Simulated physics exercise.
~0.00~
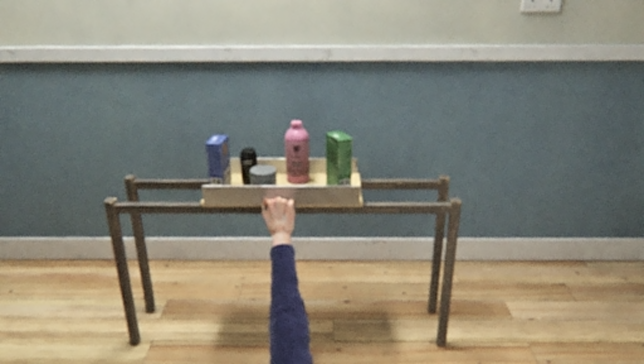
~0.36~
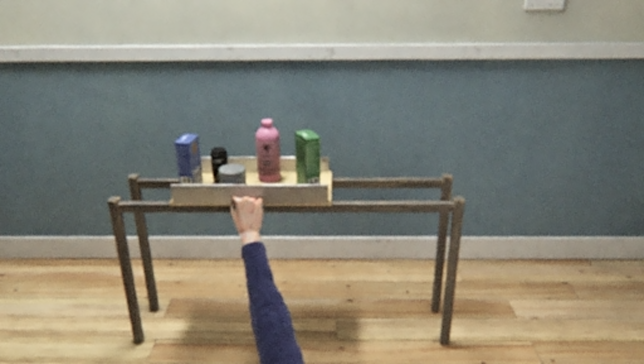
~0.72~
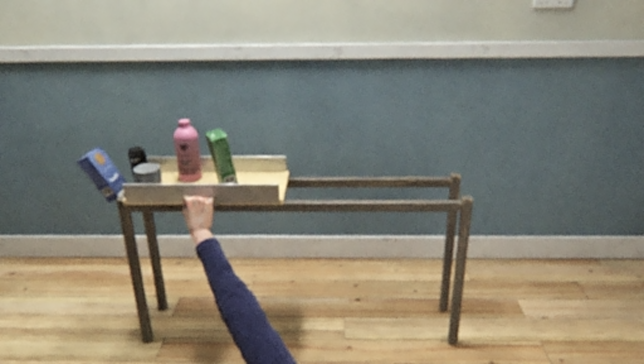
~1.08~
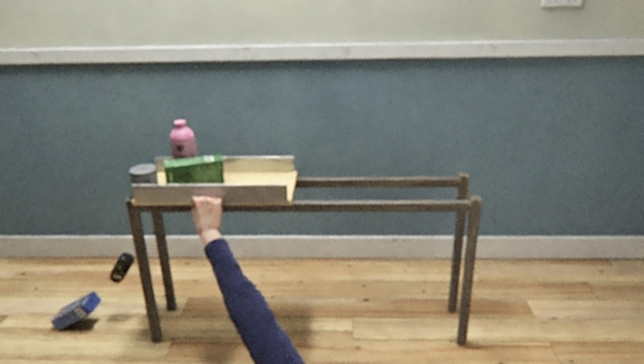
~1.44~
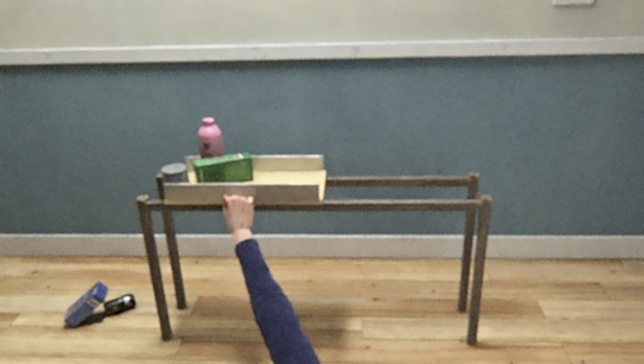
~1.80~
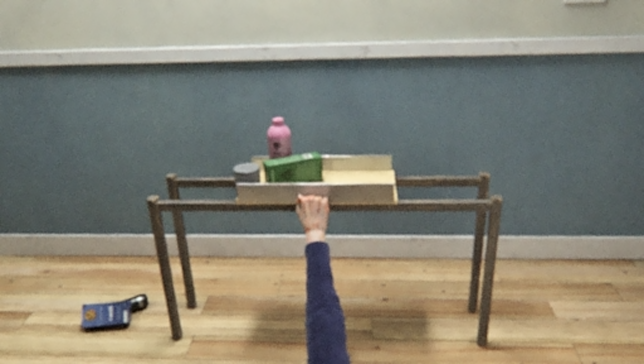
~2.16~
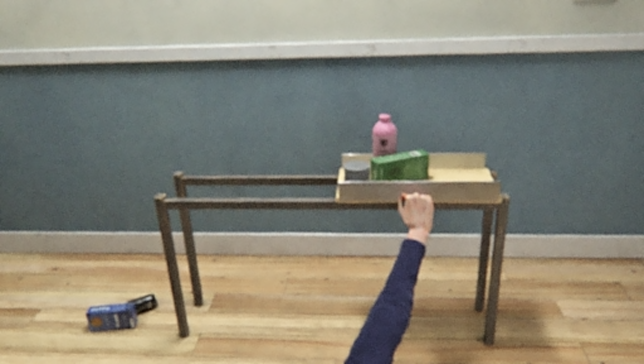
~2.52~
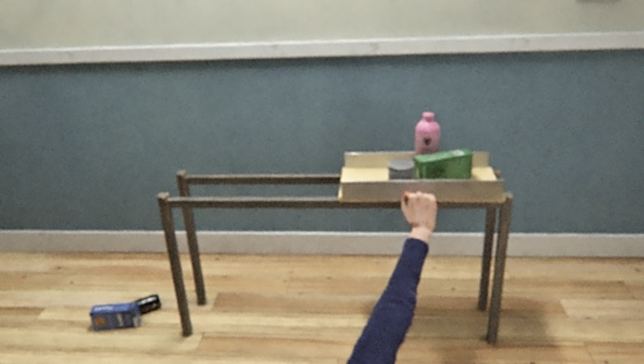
A hand slides a tray left, spilling two items and tipping another, then right.
